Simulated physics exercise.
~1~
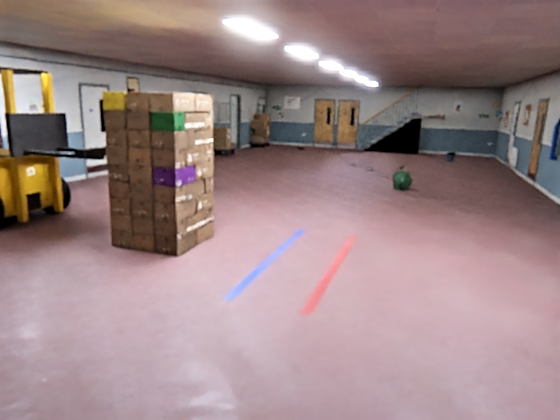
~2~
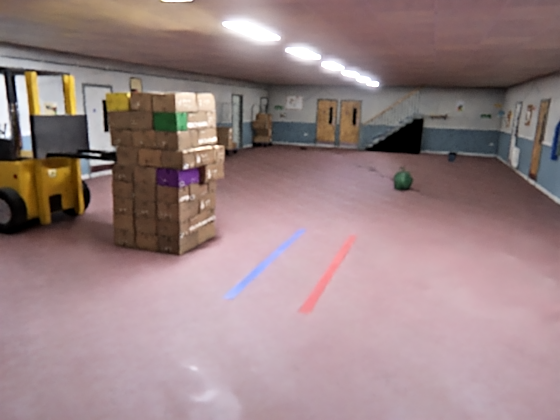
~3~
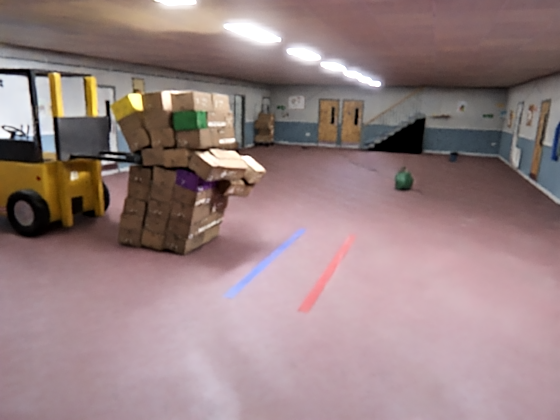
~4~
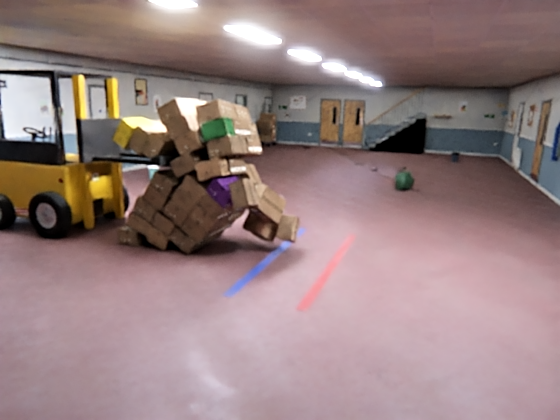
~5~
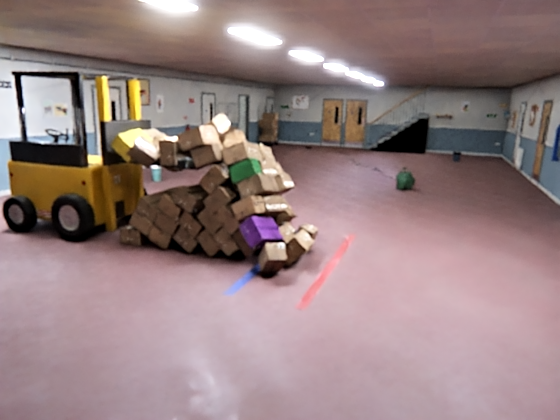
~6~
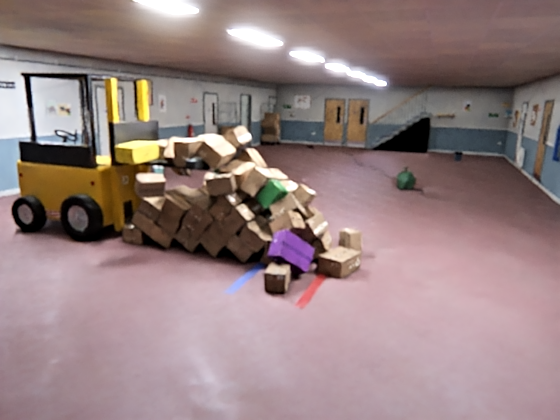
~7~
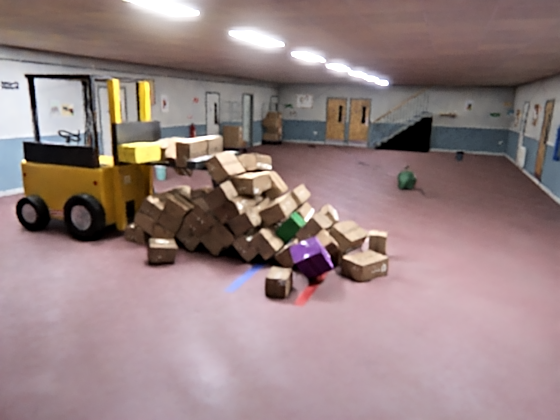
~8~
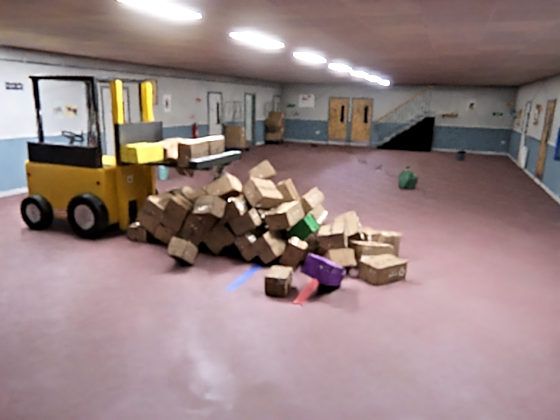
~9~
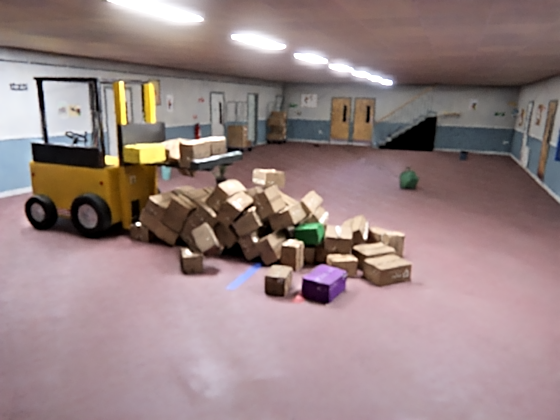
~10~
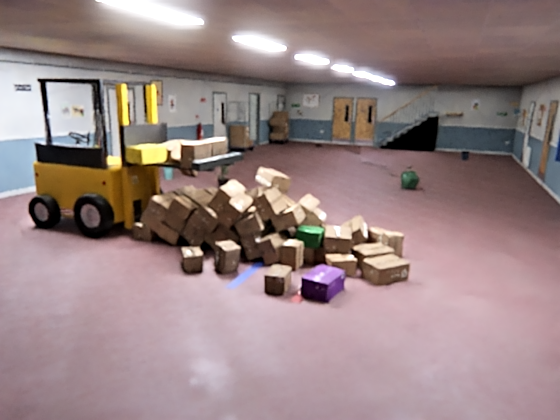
In the video, a yellow lift truck drives its beam rightward into a tall stack of brown cartons, which leans and collapses across the floor toward blue and red lines, ending in a still heap with the purple carton in front and the yellow one beside the truck.
